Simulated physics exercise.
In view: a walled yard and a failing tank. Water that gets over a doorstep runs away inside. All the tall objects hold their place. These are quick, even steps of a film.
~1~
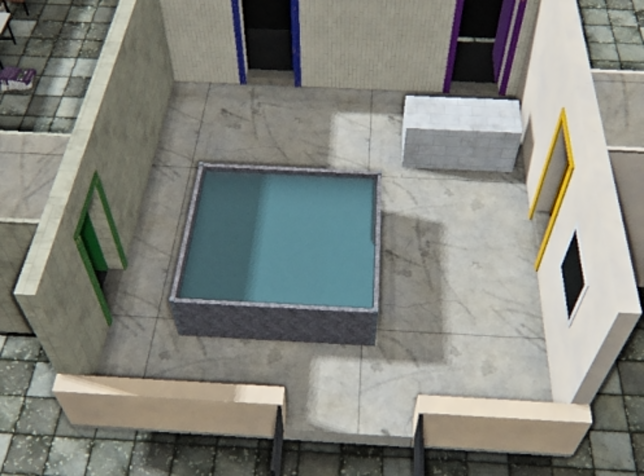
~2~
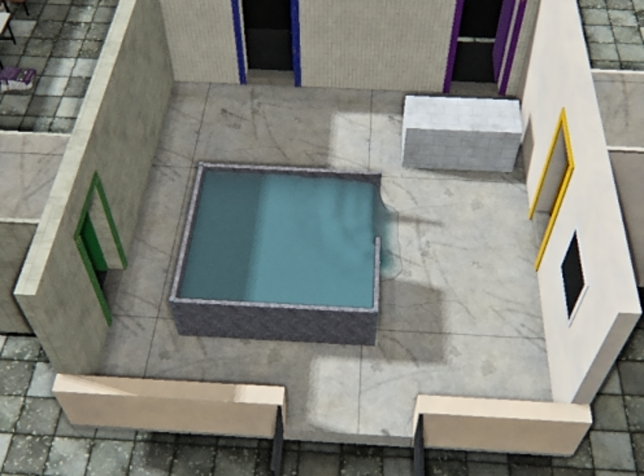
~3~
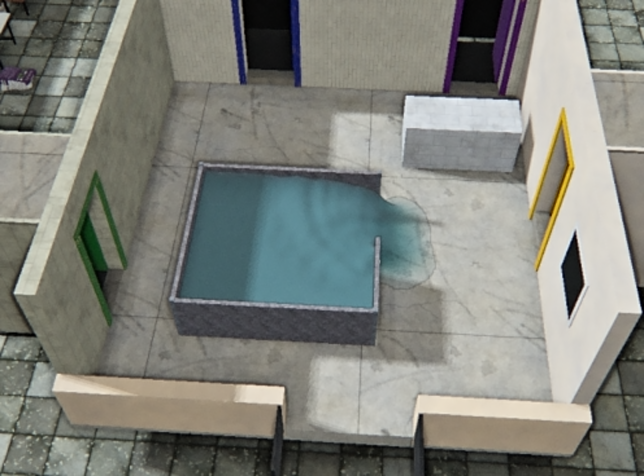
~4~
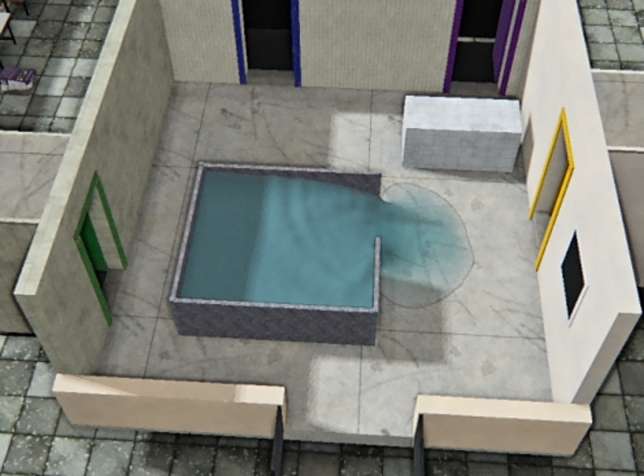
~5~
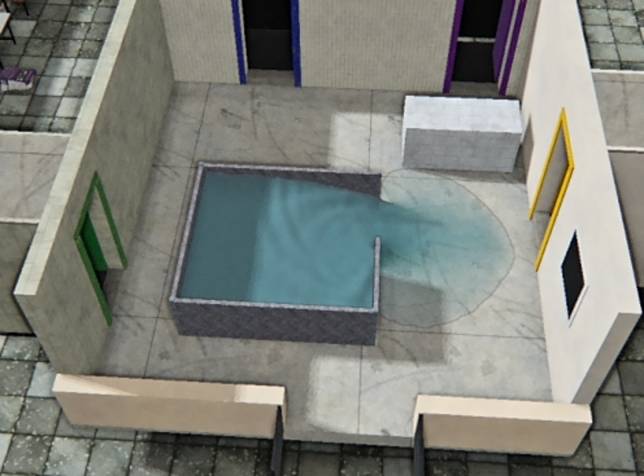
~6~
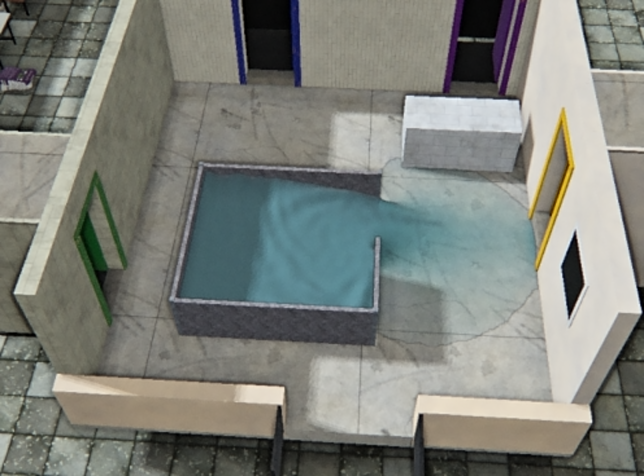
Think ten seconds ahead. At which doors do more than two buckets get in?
One by one: The yellow door takes more than that; the blue door stays under that; the purple door takes more than that; the green door takes more than that.
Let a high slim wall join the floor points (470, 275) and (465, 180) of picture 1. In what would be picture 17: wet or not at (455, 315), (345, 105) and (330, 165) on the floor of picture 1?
As listed: Flooded, dry, covered.
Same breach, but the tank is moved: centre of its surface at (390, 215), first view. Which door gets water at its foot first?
The yellow one.
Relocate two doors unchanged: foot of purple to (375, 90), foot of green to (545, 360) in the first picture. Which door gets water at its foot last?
It is the door marked blue.
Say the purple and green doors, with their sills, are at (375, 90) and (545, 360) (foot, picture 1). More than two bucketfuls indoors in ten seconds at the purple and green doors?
My reading: Purple keeps below it, green passes that mark.
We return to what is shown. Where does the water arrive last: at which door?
That is the green one.
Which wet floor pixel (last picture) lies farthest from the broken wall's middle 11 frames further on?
Near (507, 97).
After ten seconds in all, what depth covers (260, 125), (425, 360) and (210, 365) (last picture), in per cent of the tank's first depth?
Roughly 16, 12 and 16 per cent, in turn.
A moment on, water covers 25 % of the floor; the yellow door over two buckets in, the blue door not reached, the purple door not reached, the green door not reached.
Next, water covers 30 % of the floor; the yellow door far over two buckets in, the blue door not reached, the purple door under two buckets in, the green door not reached.
Then, water covers 55 % of the floor; the yellow door far over two buckets in, the blue door not reached, the purple door far over two buckets in, the green door not reached.
Later, water covers 95 % of the floor; the yellow door far over two buckets in, the blue door wet at the sill, nothing in, the purple door far over two buckets in, the green door under two buckets in.
In the end, water covers 100 % of the floor; the yellow door far over two buckets in, the blue door wet at the sill, nothing in, the purple door far over two buckets in, the green door over two buckets in.
